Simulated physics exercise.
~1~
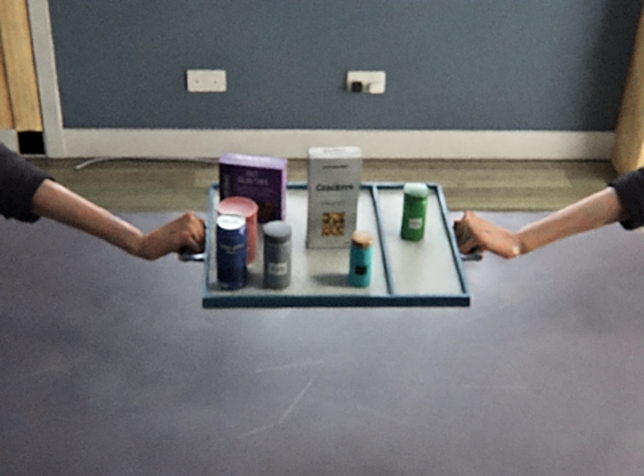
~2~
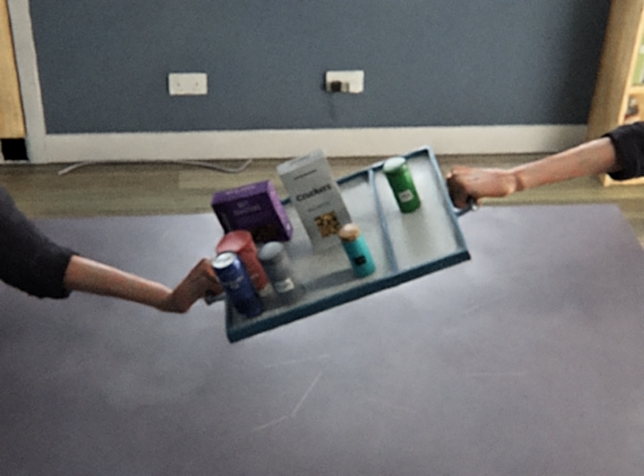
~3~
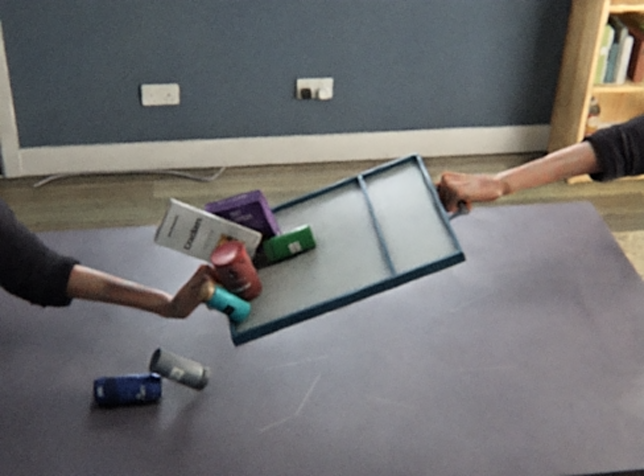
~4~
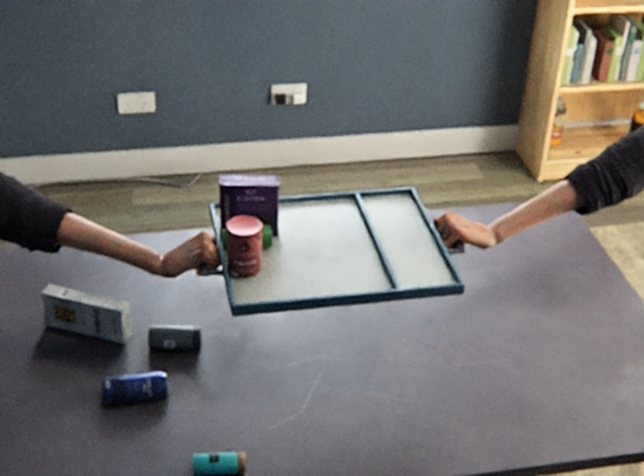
Above a grey table, two hands tipping a tray left and levelling it, spilling four items while purple packet and red tin stay upright.
